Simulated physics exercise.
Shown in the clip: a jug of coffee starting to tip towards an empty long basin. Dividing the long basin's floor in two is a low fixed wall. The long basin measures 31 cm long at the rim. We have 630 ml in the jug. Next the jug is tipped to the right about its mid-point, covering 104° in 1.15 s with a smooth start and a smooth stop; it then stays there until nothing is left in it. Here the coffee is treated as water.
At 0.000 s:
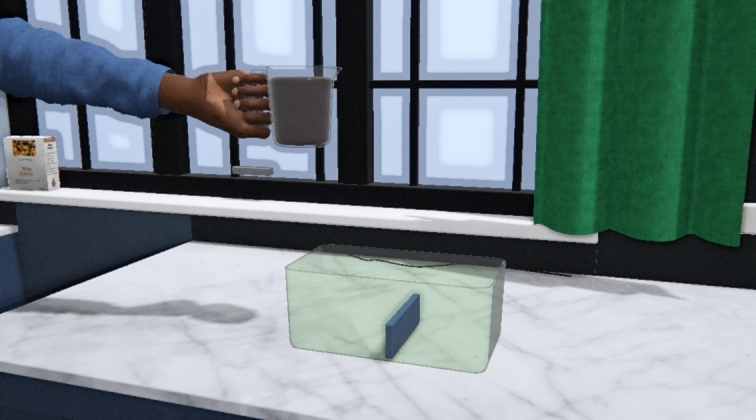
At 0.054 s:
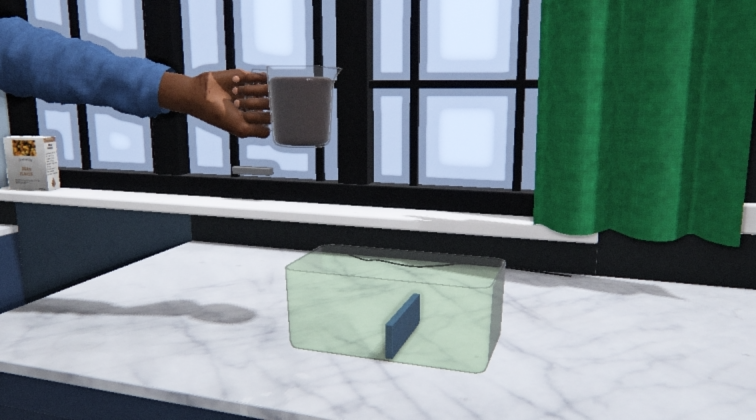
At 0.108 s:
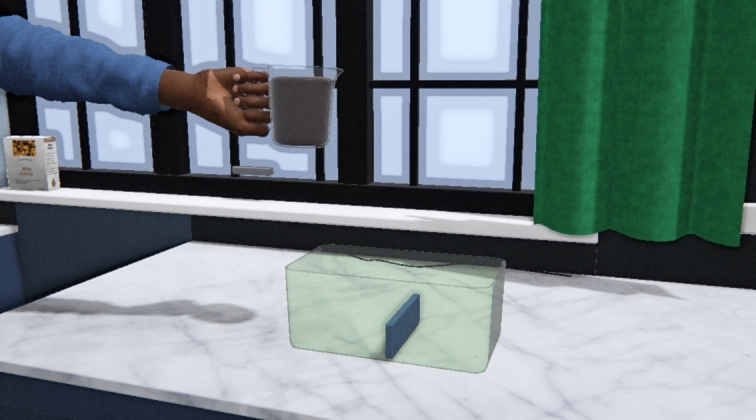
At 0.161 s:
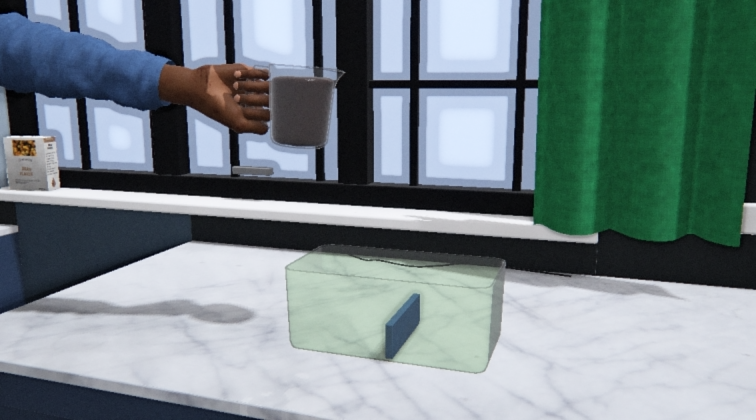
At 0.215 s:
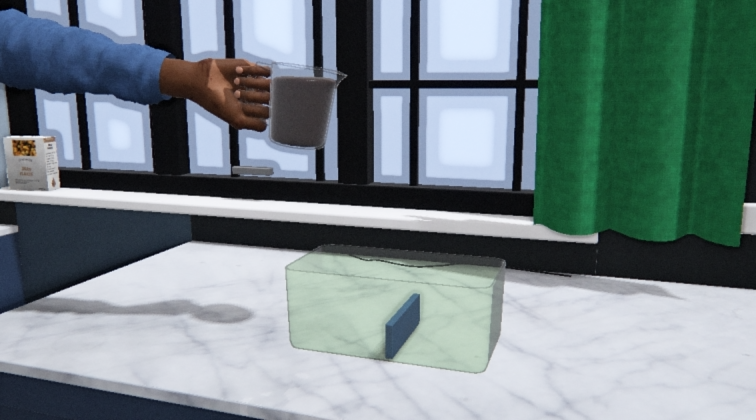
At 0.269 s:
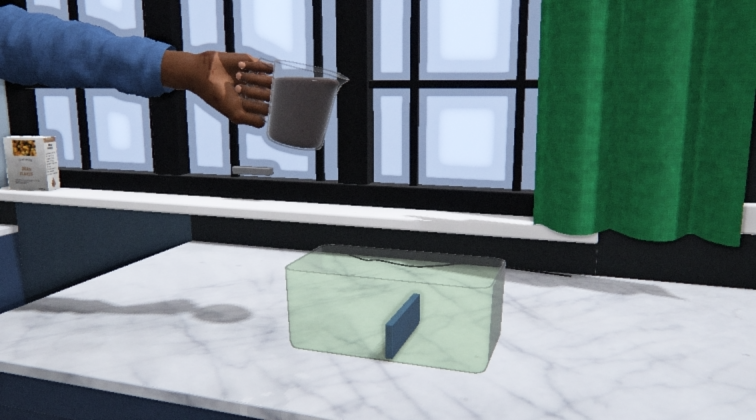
A clear jug of brown liquid, held by a hand in a blue sleeve, starts upright above a marble counter, then leans slightly to the right. The lean gradually deepens while the liquid stays inside, and the pale green see-through basin below, with a small blue wall in it, remains still.
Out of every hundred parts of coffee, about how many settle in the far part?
About 47 out of 100.
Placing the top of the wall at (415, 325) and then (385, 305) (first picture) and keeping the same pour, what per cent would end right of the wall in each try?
The first try gives 25 percent and the second 80 percent.
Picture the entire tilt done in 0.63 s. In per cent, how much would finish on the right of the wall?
Then about 30 per cent.
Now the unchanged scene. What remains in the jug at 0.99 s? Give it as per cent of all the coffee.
26 %.
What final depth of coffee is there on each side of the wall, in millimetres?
Depths at rest: Left around 12 mm, right around 14 mm.
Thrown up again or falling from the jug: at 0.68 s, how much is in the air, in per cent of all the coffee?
My guess is roughly 20 %.
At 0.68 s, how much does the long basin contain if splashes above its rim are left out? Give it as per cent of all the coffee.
Estimate - around 3 in a hundred parts.
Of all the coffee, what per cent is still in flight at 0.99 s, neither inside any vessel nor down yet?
Near 32 in a hundred.
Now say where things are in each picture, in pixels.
It leans 0°; its right rim is at (341, 68); the coffee meets the walls at (275, 79) and (332, 79); the long basin's rim runs from (304, 257) to (499, 274); the wall's top is at (404, 309), in the first picture.
It leans 1°; its right rim is at (341, 68); the coffee meets the walls at (275, 79) and (332, 79), in the second picture.
It leans 2°; its right rim is at (343, 69); the coffee meets the walls at (276, 78) and (333, 79), in the third picture.
It leans 5°; its right rim is at (344, 72); the coffee meets the walls at (277, 79) and (334, 80), in the fourth picture.
It leans 9°; its right rim is at (346, 75); the coffee meets the walls at (278, 79) and (336, 80), in the fifth picture.
It leans 13°; its right rim is at (348, 79); the coffee meets the walls at (280, 79) and (340, 80), in the sixth picture.
After 0.68 s the tilt is 67° and 78 per cent is still to pour, 2 is left of the wall and 1 right of it.
After 0.99 s the tilt is 99° and 25 per cent is still to pour, 11 is left of the wall and 33 right of it.
After 1.30 s the tilt is 104° and 2 per cent is still to pour, 45 is left of the wall and 46 right of it.
After 1.65 s the tilt is 104° and 0 per cent is still to pour, 50 is left of the wall and 47 right of it.
In the end 50 per cent lies left of the wall, 47 right of it and 3 outside.
